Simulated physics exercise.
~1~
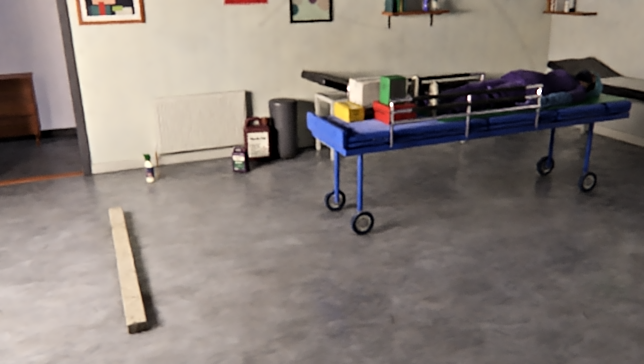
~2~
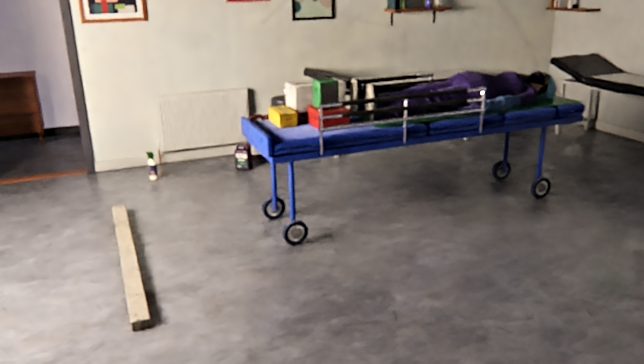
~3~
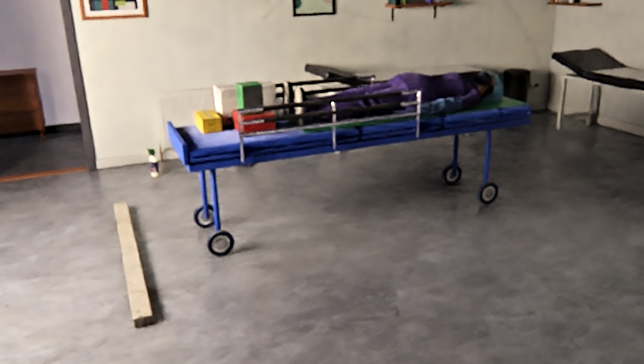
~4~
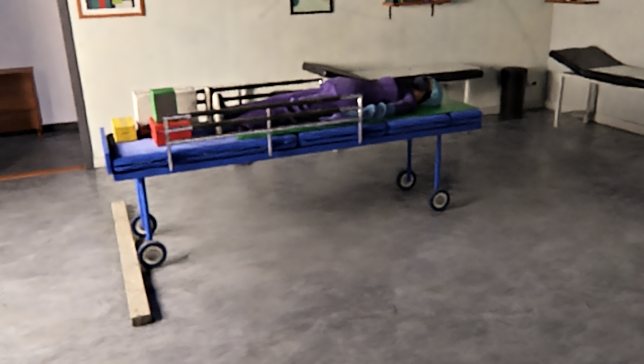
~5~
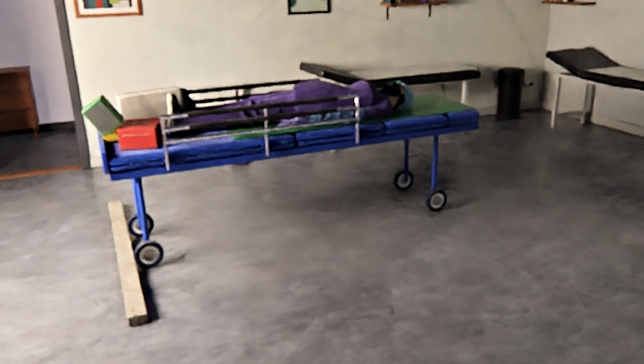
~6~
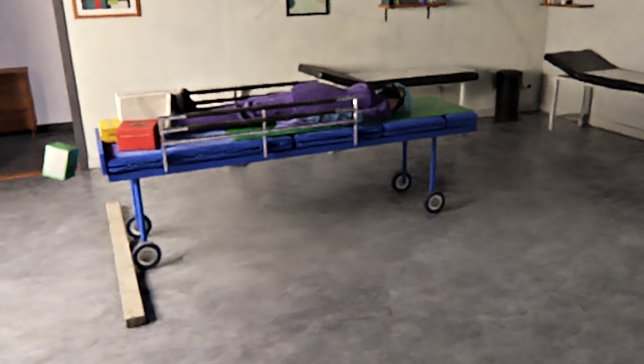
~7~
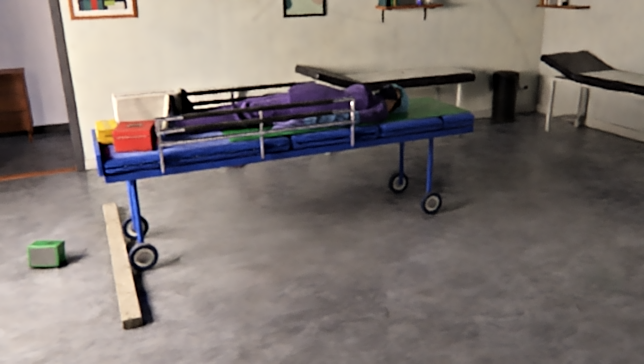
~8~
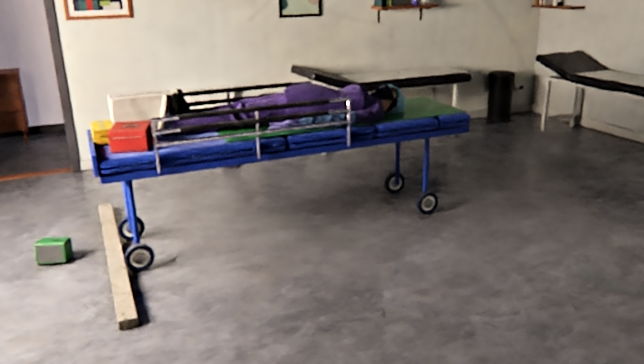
The clip shows a blue gurney carrying a limp purple-clad figure and several boxes as it rolls left until its wheels meet a raised sill and it stops. A green box tips off the end and lands on the floor, while the red, yellow and white items stay aboard.
